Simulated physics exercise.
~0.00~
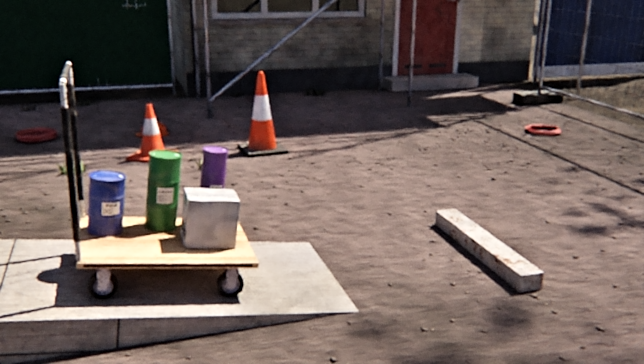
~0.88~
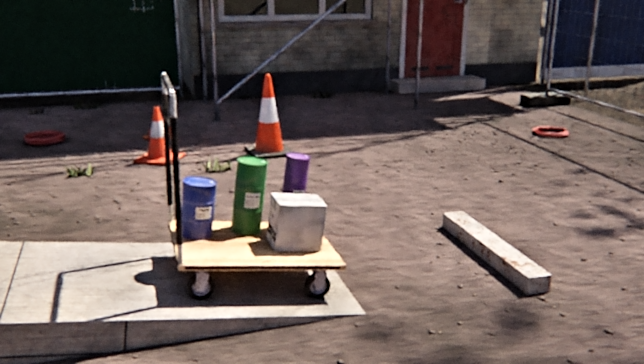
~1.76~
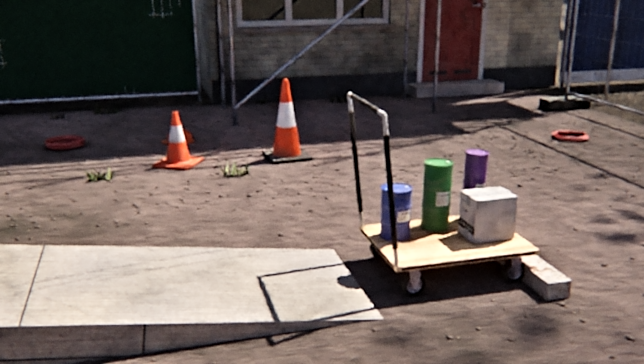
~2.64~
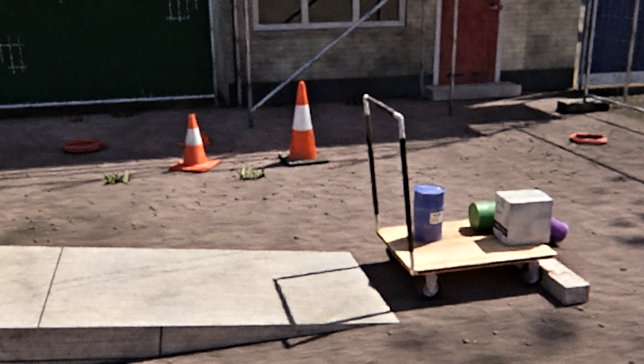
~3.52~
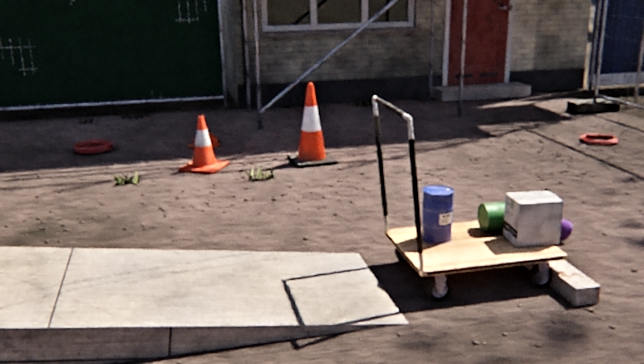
In a paved yard, a loaded trolley rolls right off a ramp, stops at a kerb, and green and purple canisters topple.
